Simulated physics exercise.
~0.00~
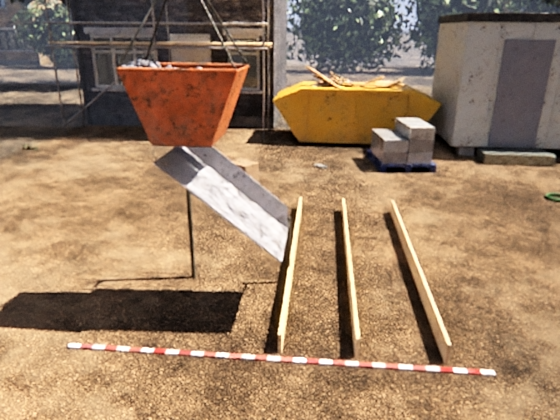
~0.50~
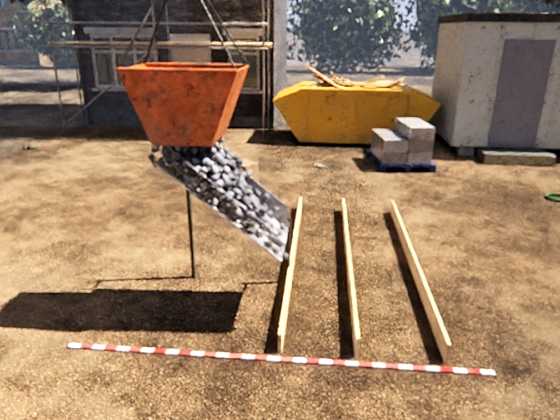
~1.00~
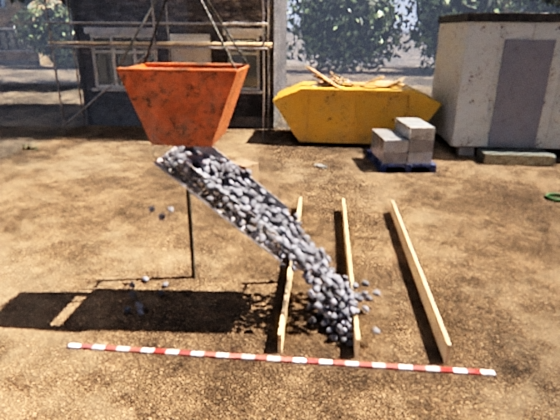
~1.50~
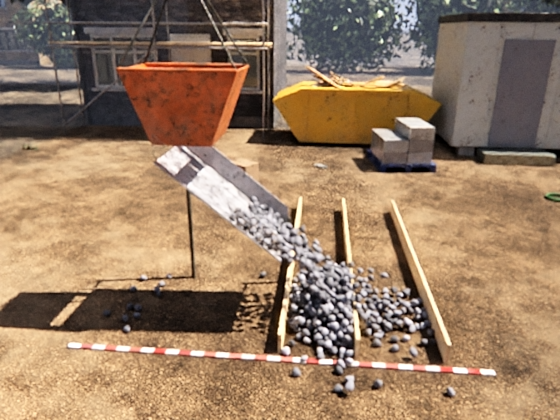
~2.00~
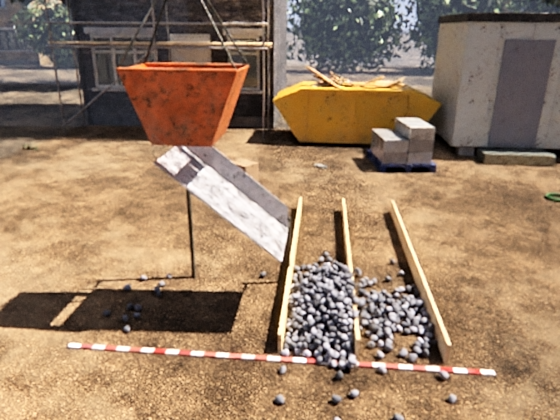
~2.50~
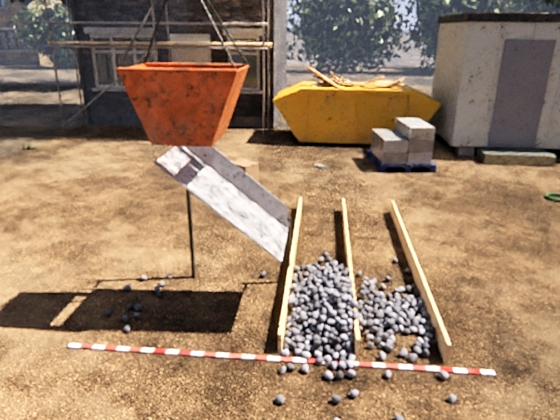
Orange skip dropping grey stones down a steel chute, most piling in the left plank bay and fewer in the right.
